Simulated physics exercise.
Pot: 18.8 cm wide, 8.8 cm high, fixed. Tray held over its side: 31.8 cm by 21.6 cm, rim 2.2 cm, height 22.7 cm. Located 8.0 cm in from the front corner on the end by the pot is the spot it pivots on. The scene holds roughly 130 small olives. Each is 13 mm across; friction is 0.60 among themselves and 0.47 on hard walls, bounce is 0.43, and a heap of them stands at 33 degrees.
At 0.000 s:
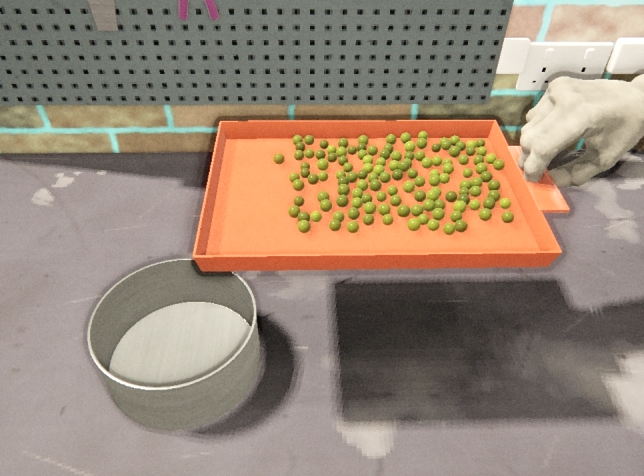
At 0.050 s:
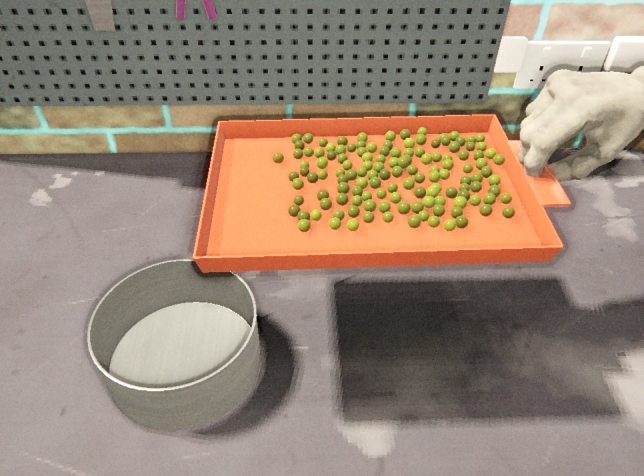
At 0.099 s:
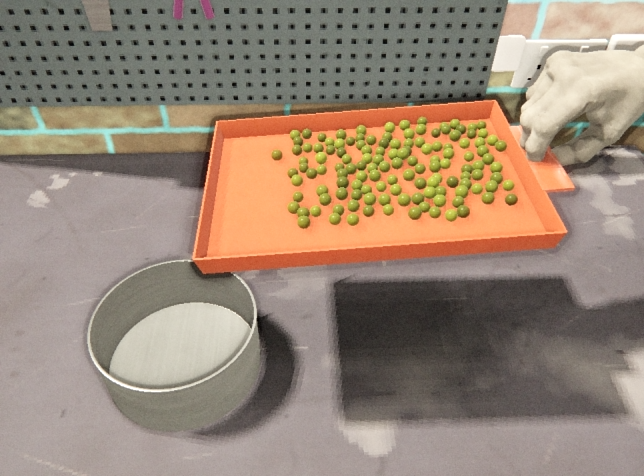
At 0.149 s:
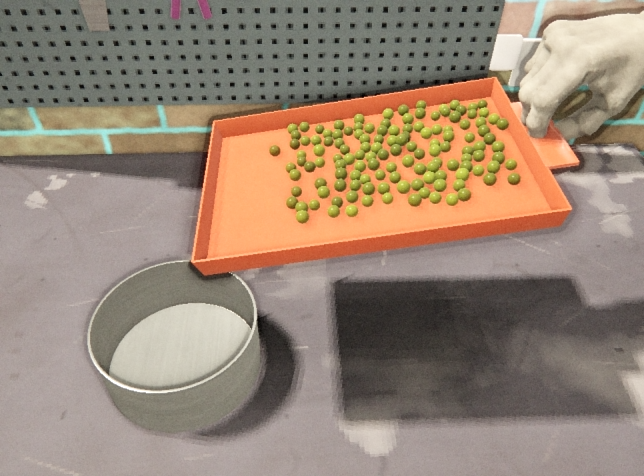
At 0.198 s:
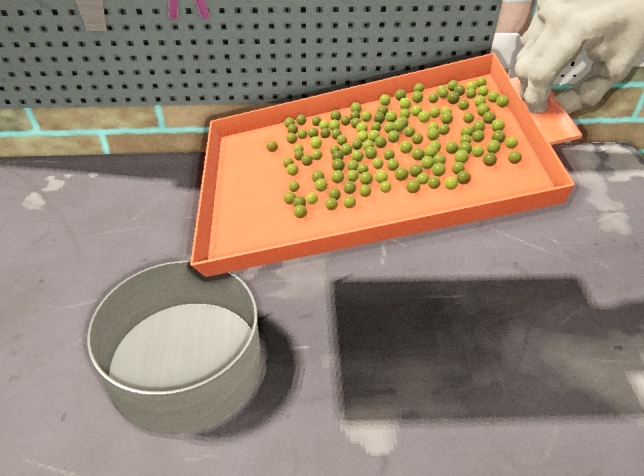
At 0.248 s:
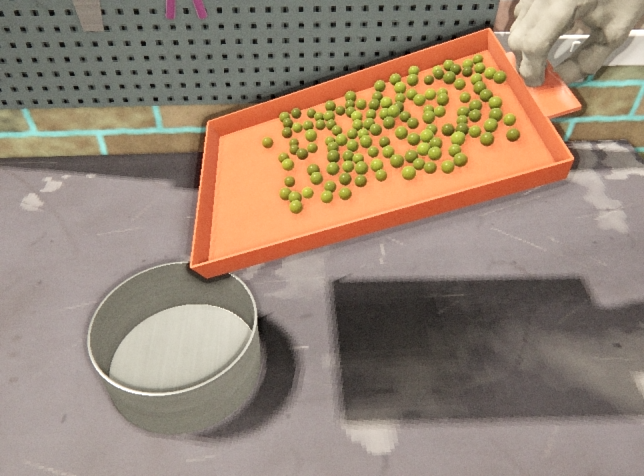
On a worn grey worktop, a pale hand raising the right end of an orange tray of green olives beside a round pot.
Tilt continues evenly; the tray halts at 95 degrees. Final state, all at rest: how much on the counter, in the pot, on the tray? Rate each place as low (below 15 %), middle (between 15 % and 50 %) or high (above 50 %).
Ratings: Counter middle; pot high; left on the tray low.
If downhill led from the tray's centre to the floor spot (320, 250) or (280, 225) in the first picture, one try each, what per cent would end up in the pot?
That would be close to 40 per cent and then close to 85 per cent.
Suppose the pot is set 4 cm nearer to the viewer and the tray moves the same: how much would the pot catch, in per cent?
Estimated share: Around 60 in a hundred.
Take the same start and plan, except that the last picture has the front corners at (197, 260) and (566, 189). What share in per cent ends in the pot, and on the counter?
Final per cent - pot 70, counter 30.
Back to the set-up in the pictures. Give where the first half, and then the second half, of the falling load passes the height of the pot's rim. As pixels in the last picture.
Around (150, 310), then around (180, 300).
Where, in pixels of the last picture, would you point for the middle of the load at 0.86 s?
The load's centre is near (194, 201) at that time.
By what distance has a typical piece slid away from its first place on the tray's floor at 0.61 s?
It has moved some 15 cm from its start.
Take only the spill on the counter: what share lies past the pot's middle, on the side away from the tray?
It comes to near 90 percent.
Then, at 0.61 s, tilt 56 degrees; the tray holds 100 %, the pot 0 %.
After 0.86 s, tilt 81 degrees; the tray holds 65 %, the pot 10 %.
Then, at 1.21 s, tilt 95 degrees; the tray holds 20 %, the pot 35 %.
In the end, at 2.2 s, counter 30 %, pot 70 %, tray 0 %.
